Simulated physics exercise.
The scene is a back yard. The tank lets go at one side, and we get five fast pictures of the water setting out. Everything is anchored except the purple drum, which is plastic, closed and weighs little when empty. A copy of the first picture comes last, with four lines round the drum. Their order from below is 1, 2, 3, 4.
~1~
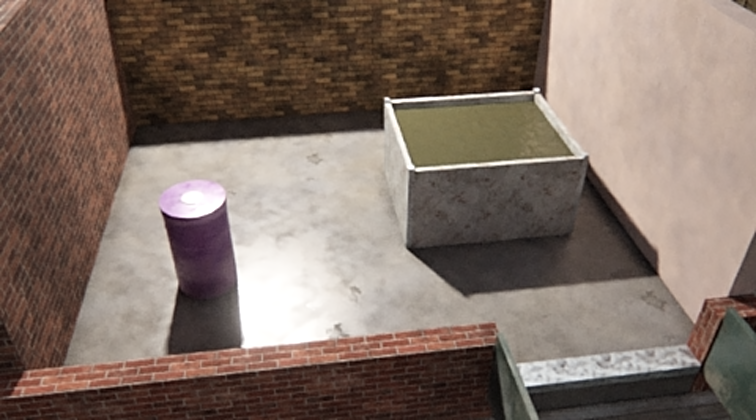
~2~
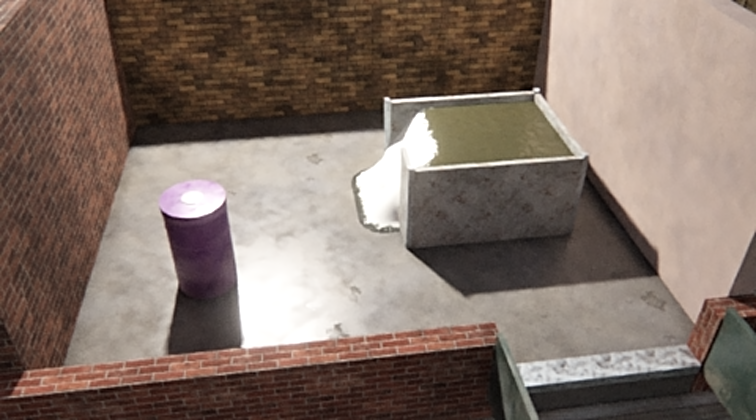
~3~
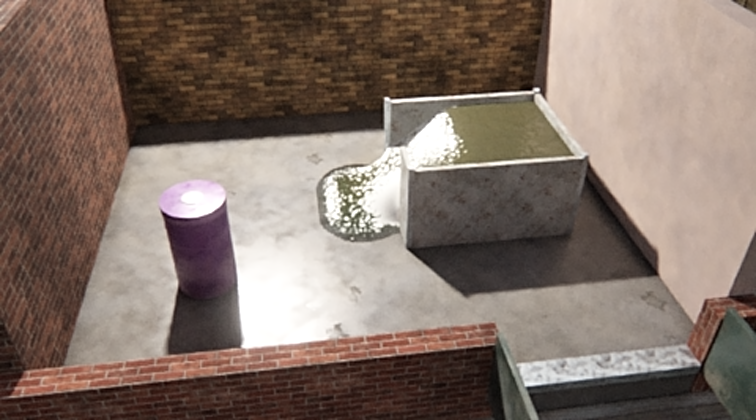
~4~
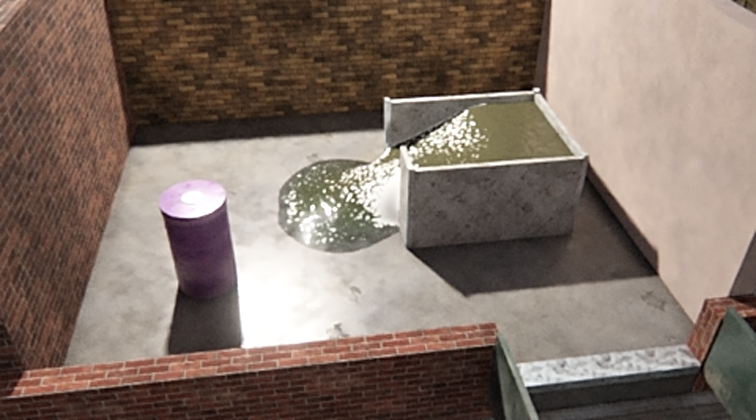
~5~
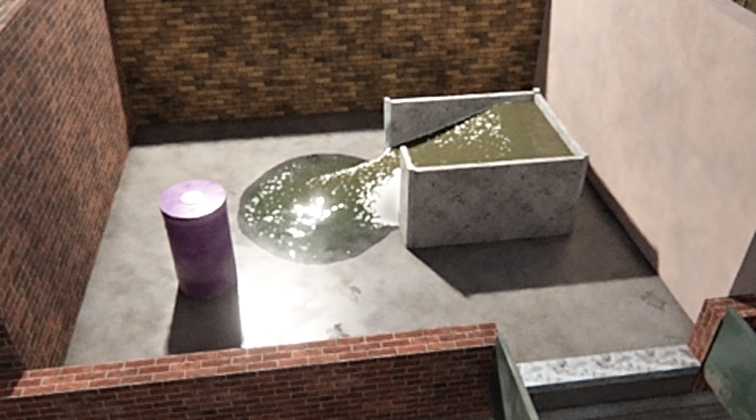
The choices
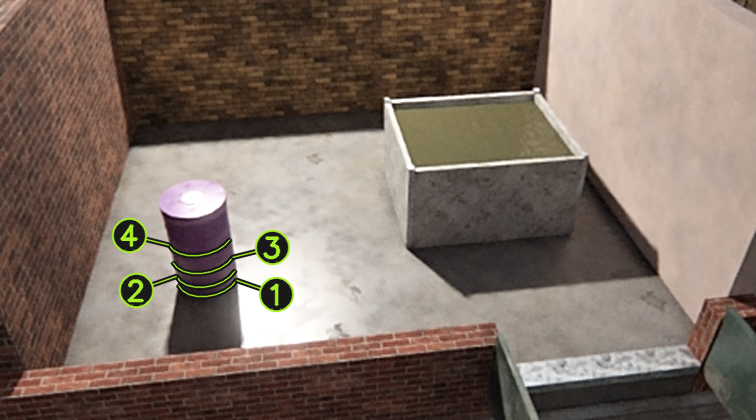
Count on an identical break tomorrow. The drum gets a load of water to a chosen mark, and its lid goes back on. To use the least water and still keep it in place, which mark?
The limit is 3.
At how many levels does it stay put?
Two of the four.
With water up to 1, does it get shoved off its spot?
Yes, it does.
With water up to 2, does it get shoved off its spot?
Yes.
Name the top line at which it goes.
Line 2.
On the marked copy, 1 at (206, 296); 2 at (204, 287); 3 at (201, 273); 4 at (198, 255); from the bottom up 1, 2, 3, 4.
With 1, it is pushed about 4 times its own width away.
With 2, it is pushed about its own width away.
With 3, it does not move.
With 4, it does not move.
